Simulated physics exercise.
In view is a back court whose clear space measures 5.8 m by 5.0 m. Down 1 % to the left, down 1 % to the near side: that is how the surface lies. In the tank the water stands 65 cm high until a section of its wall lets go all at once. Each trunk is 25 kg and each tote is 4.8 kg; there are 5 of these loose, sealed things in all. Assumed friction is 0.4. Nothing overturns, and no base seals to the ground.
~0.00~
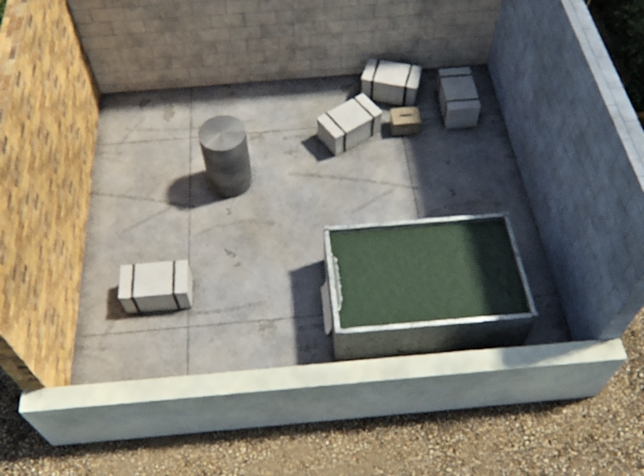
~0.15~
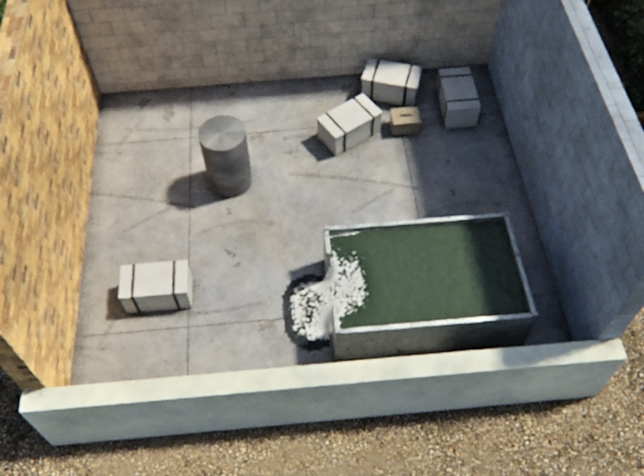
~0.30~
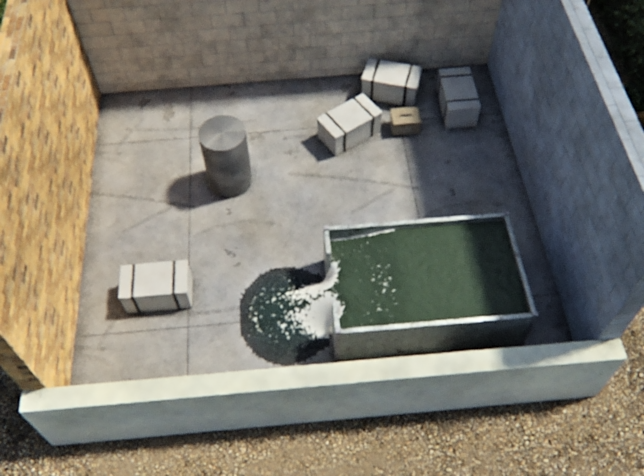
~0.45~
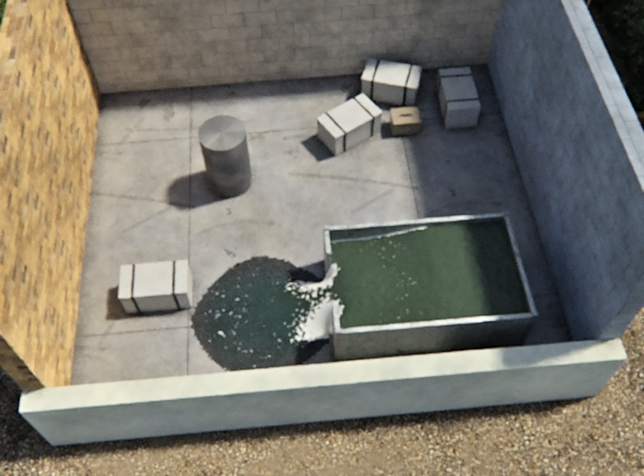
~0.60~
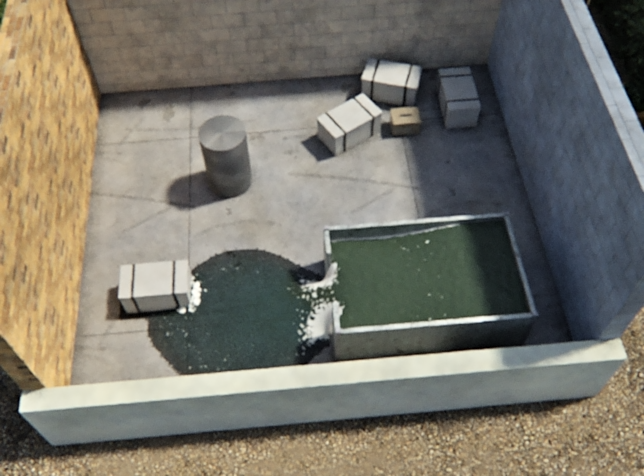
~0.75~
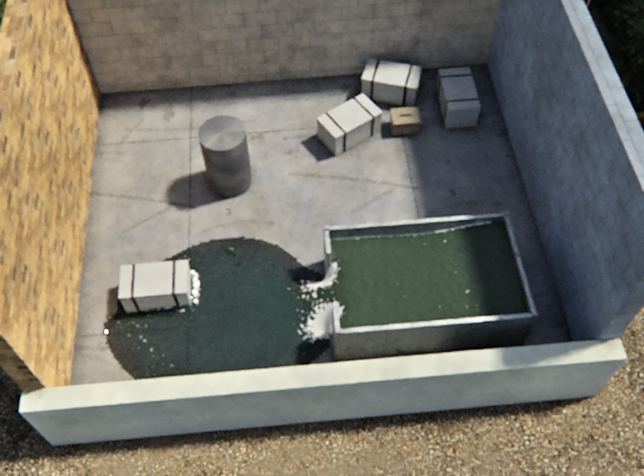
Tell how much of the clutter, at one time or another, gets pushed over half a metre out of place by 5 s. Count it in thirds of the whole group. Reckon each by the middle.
Only a small share, below a third.
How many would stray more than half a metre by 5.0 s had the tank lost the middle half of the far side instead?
4.
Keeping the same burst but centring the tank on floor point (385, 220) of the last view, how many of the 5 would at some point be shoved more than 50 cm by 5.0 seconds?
The count would be 1.
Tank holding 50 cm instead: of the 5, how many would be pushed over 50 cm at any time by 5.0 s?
The answer would then be 1.
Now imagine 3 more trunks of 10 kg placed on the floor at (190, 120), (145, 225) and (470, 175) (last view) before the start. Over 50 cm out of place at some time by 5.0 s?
In the order asked: Farther than that, farther than that, not as far.
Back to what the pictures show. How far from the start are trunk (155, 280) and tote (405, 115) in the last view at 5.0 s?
300 cm and 0 cm.
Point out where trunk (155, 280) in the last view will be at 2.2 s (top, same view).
Position: About (104, 272).
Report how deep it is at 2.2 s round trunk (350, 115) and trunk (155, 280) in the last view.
Depths: Near 0 cm, then near 14 cm.
After 1.1 s 0 of 5 are over 50 cm from their spots; 0 afloat.
After 2.2 s 1 of 5 are over 50 cm from their spots; 0 afloat.
After 3.5 s 1 of 5 are over 50 cm from their spots; 1 afloat.
After 5.0 s 1 of 5 are over 50 cm from their spots, and 1 have been at some point; 1 afloat.
